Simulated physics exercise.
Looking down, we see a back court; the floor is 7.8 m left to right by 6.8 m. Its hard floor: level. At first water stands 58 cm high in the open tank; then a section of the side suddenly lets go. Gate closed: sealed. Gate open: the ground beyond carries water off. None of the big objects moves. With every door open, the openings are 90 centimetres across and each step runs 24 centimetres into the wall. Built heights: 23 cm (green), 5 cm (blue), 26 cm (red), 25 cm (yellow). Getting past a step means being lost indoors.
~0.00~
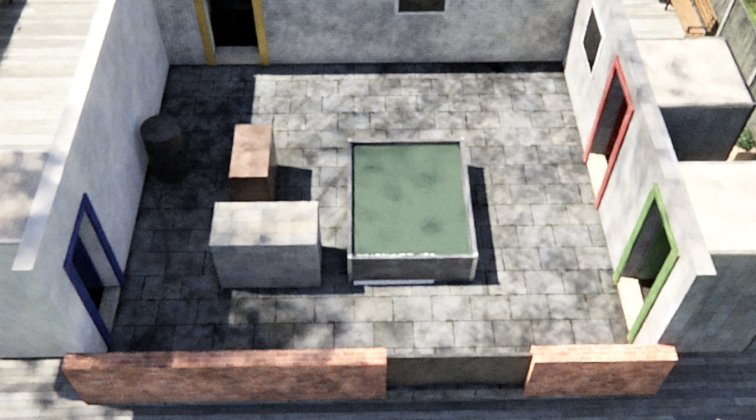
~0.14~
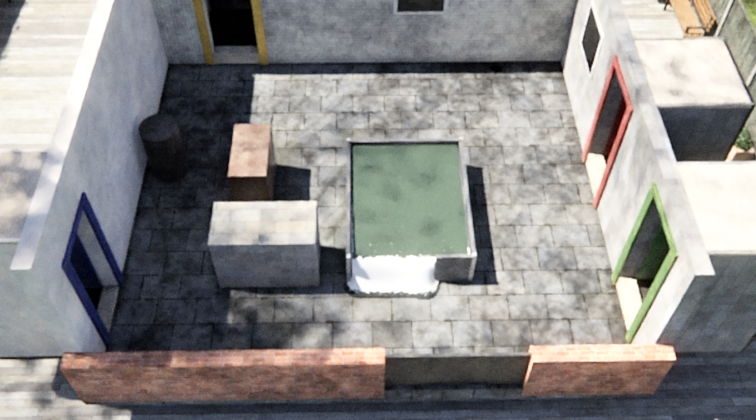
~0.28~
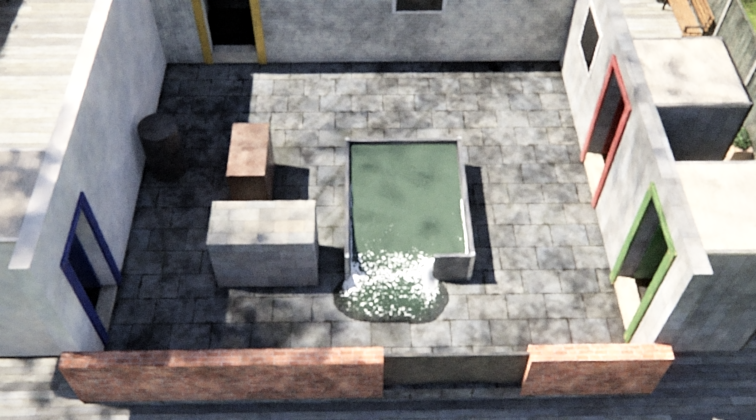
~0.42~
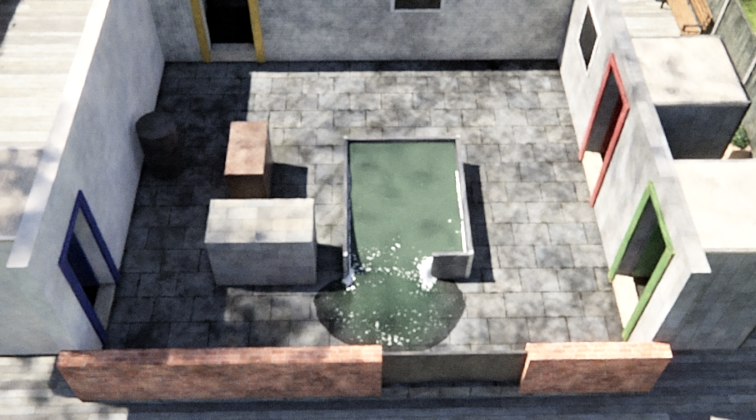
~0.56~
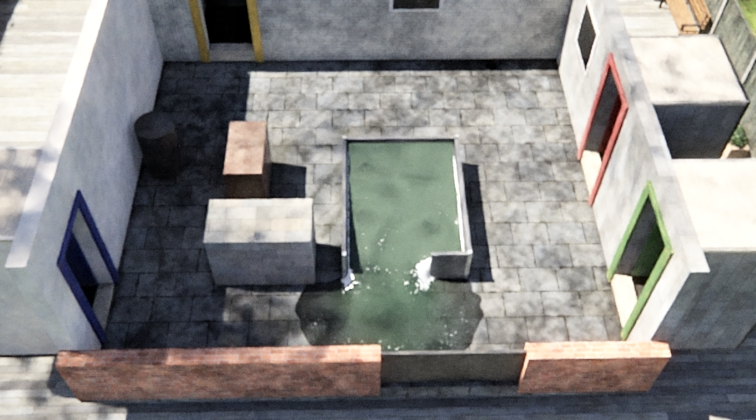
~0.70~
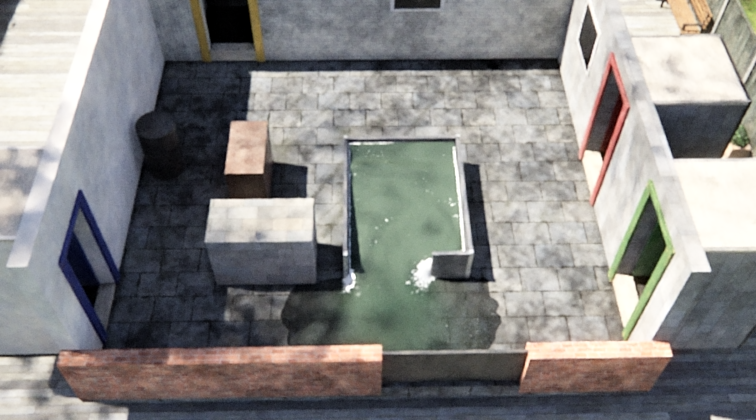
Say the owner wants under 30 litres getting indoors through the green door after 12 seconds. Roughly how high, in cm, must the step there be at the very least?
At the very least some 13 cm.
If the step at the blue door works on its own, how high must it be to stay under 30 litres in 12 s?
The blue door needs around 15 cm.
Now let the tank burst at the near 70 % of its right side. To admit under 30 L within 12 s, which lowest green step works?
About 21 centimetres.
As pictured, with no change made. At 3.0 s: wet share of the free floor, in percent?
Roughly 30 percent of the floor is wet.
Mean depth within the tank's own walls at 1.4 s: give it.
About 40 centimetres.
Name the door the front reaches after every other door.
Yellow.
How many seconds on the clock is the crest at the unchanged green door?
Roughly 3.0 s.
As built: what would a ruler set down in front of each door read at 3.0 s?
Centimetres: Green = 21, blue = 18, red = 0, yellow = 0.
After 1.4 s water covers 10 % of the floor, deepest (39 cm) near (384, 361); it has not reached the green door.
After 3.0 s water covers 30 % of the floor, deepest (28 cm) near (97, 377); 21 cm at the green door, 0 litres in over its 23 cm step.
After 12.0 s water covers 95 % of the floor, deepest (8 cm) near (230, 208); 5 cm at the green door, 0 litres in over its 23 cm step.
At the green door as built, the water arrived by 2.2 s and peaked near 21 cm at 3.0 s.
Run again over the same 12 s with other heights there, 50 litres in over 11 cm, 14 litres over 15 cm. The limit of 30 litres is kept from about 13 cm up.
